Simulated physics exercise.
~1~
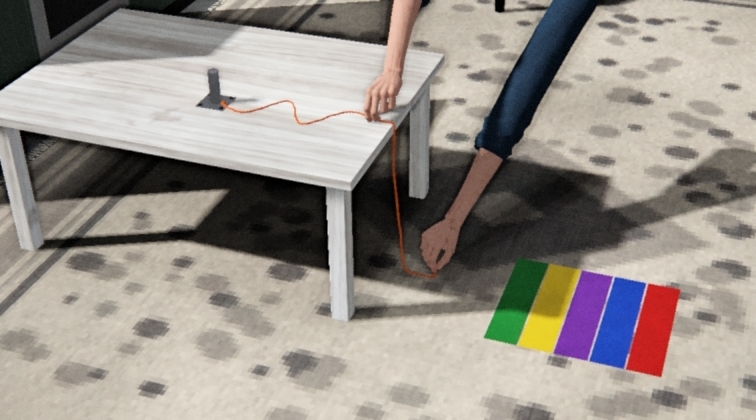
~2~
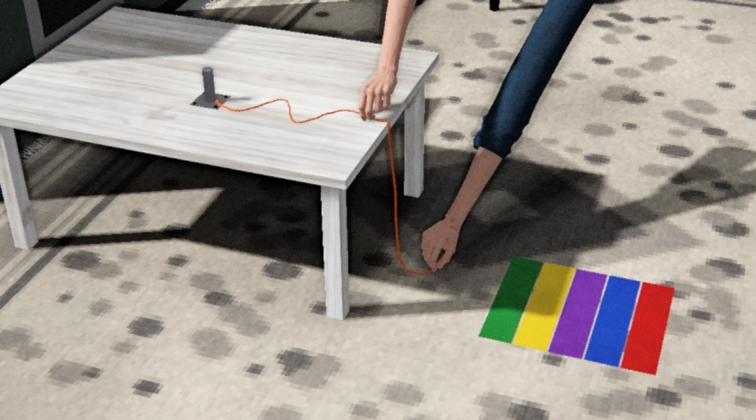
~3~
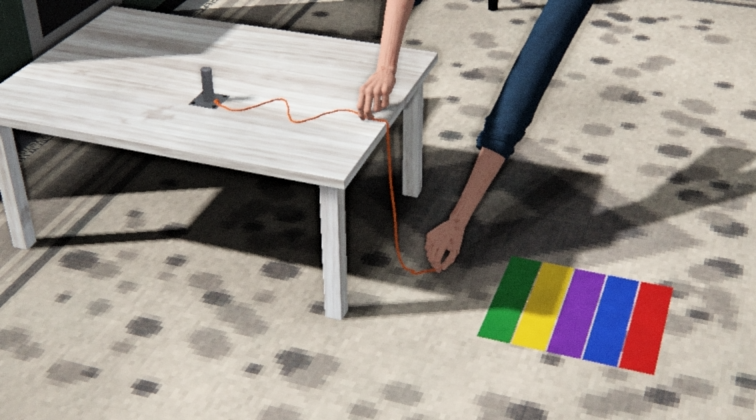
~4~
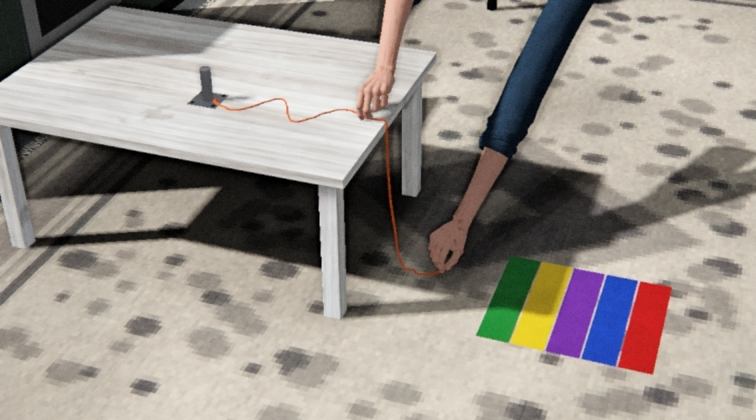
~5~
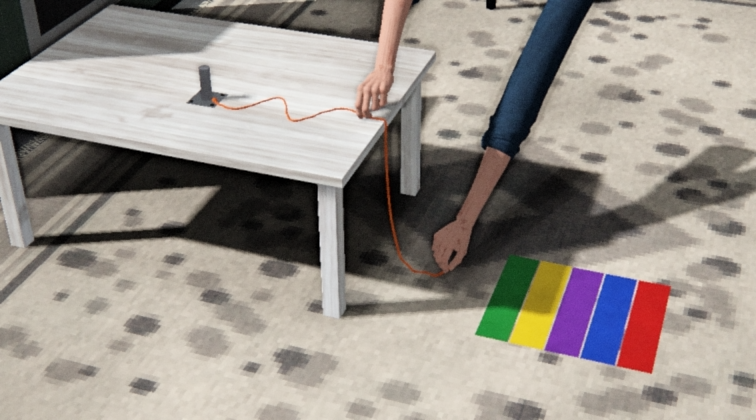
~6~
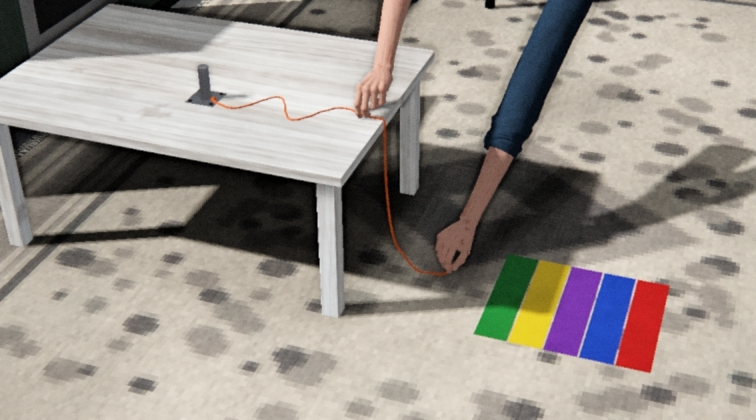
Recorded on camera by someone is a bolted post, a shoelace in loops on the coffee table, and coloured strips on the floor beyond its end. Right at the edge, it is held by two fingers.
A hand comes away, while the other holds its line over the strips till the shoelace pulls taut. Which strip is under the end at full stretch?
The blue strip.
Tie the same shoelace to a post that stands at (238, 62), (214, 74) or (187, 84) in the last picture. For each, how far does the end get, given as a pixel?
First try about (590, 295), second about (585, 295), third about (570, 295).
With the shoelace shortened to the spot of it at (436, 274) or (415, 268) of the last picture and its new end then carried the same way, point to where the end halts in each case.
It would be at (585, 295) in the first case and at (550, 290) in the second.
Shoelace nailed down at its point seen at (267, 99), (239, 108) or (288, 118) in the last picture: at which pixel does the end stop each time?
Approximately (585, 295), (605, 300) and (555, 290), respectively.
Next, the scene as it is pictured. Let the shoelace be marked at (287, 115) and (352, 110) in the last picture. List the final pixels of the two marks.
The first moves to (328, 115), the second to (402, 140).
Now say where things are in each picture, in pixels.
The first picture shows end (436, 268); green (506, 326); yellow (541, 334); purple (575, 341); blue (611, 349); red (647, 357).
The second picture shows end (437, 267); shoelace through (240, 111) (290, 109) (336, 112) (389, 134) (395, 196) (399, 257).
The third picture shows end (441, 268).
The fourth picture shows end (445, 269); shoelace through (238, 110) (288, 108) (334, 111) (386, 134) (390, 195) (399, 256).
The fifth picture shows end (448, 269).
The sixth picture shows end (452, 269); shoelace through (235, 108) (285, 107) (332, 109) (384, 132) (387, 193) (403, 254).
Early on, end near (539, 287); over yellow.
Midway, end near (582, 296); over purple.
At the end of the slack, end near (610, 301); over blue. It gets as far as the blue strip.
